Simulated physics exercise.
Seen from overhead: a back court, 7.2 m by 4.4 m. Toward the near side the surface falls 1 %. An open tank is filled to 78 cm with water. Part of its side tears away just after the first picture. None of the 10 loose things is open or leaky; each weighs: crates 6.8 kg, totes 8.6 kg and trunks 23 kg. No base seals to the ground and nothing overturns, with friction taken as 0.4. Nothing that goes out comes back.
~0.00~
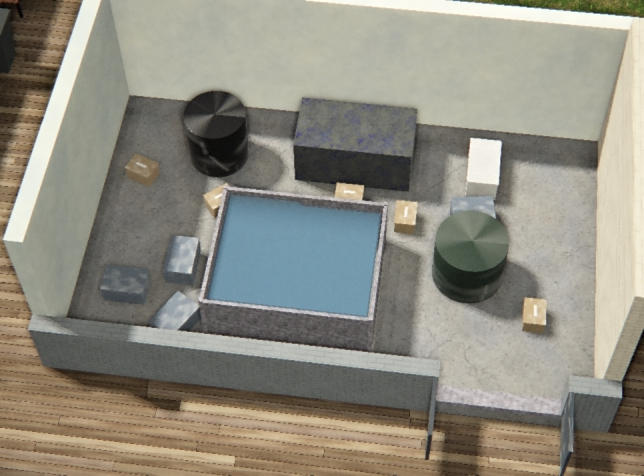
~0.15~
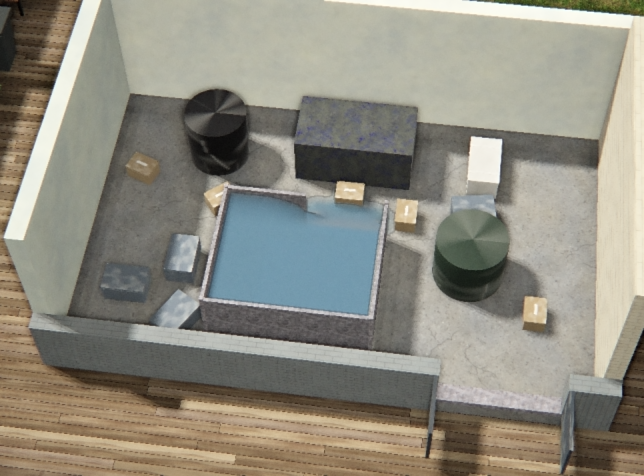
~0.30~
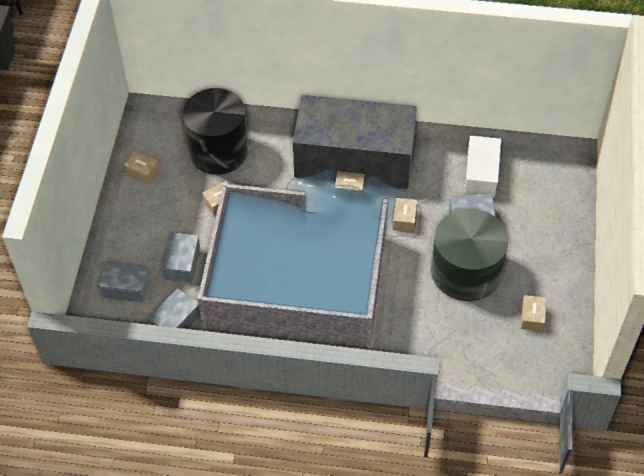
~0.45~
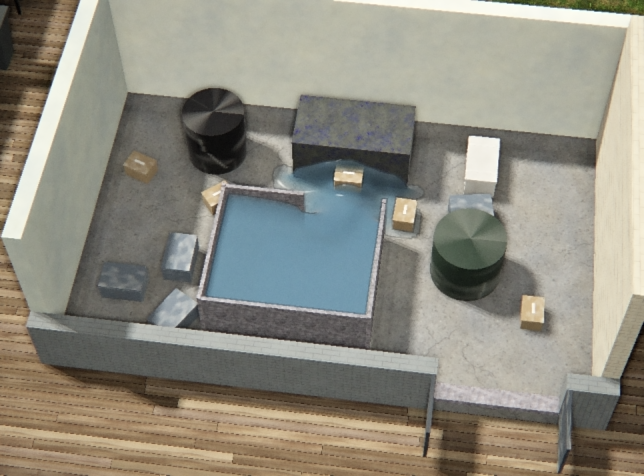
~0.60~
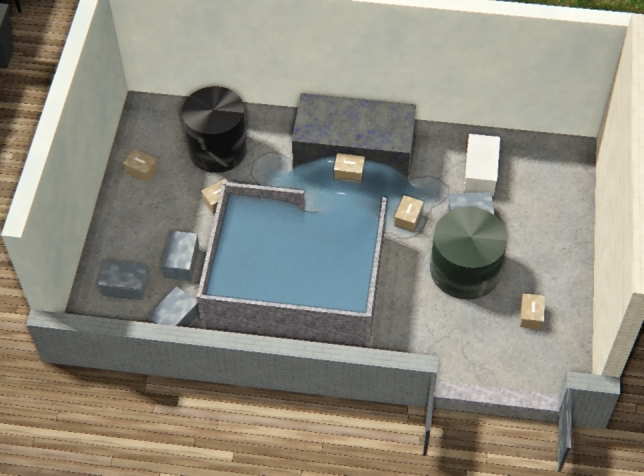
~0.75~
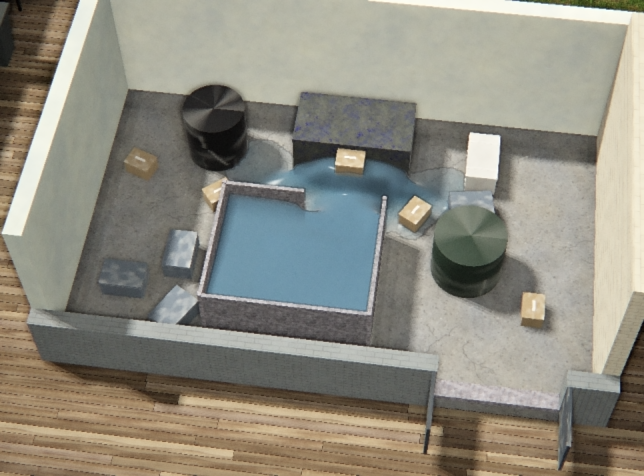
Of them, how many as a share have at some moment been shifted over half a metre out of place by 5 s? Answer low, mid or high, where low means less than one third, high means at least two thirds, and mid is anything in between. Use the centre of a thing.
High.
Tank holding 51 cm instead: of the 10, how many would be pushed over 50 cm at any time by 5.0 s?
I count 7 of them in that case.
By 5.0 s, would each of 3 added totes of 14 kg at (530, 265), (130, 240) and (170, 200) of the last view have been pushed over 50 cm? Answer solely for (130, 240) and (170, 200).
Above, above.
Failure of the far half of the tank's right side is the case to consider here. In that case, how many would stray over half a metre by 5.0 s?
3.
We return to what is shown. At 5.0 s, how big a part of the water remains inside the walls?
Roughly 96 percent.
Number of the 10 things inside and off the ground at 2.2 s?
The count is 3.
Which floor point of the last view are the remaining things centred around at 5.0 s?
Mean position: Approximately (258, 263).
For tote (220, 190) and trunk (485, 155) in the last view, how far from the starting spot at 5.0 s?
150 cm, then 60 cm.
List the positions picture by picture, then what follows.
A tote at (406, 212) rests on the ground; a tote at (349, 192) rests on the ground; 3.9 m2 under water; 0 of 10 have shifted, in the first picture.
A tote at (407, 211) rests on the ground; a tote at (350, 191), on the bottom; 4.6 m2 under water; 0 of 10 have shifted, in the second picture.
A tote at (405, 210), on the bottom; a tote at (350, 181), on the bottom, 15 cm from its start; water covers 5.2 m2; 1 of 10 have shifted, in the third picture.
A tote at (405, 210), on the bottom; a tote at (349, 173), afloat, 15 cm from its start; water covers 5.4 m2; 1 of 10 have shifted, in the fourth picture.
A tote at (409, 209) rests on the ground, 7 cm from its start; a tote at (349, 163), afloat, 14 cm from its start; water covers 5.8 m2; 2 of 10 have shifted, in the fifth picture.
A tote at (415, 210), on the bottom, 16 cm from its start; a tote at (350, 158), afloat, 15 cm from its start; 6.7 m2 under water; 2 of 10 have shifted, in the sixth picture.
After 1.1 s 0 of 10 are over 50 cm from their spots; 1 afloat.
After 2.2 s 5 of 10 are over 50 cm from their spots; 3 afloat.
After 3.5 s 6 of 10 are over 50 cm from their spots; 4 afloat.
After 5.0 s 8 of 10 are over 50 cm from their spots, and 8 have been at some point; 6 afloat.
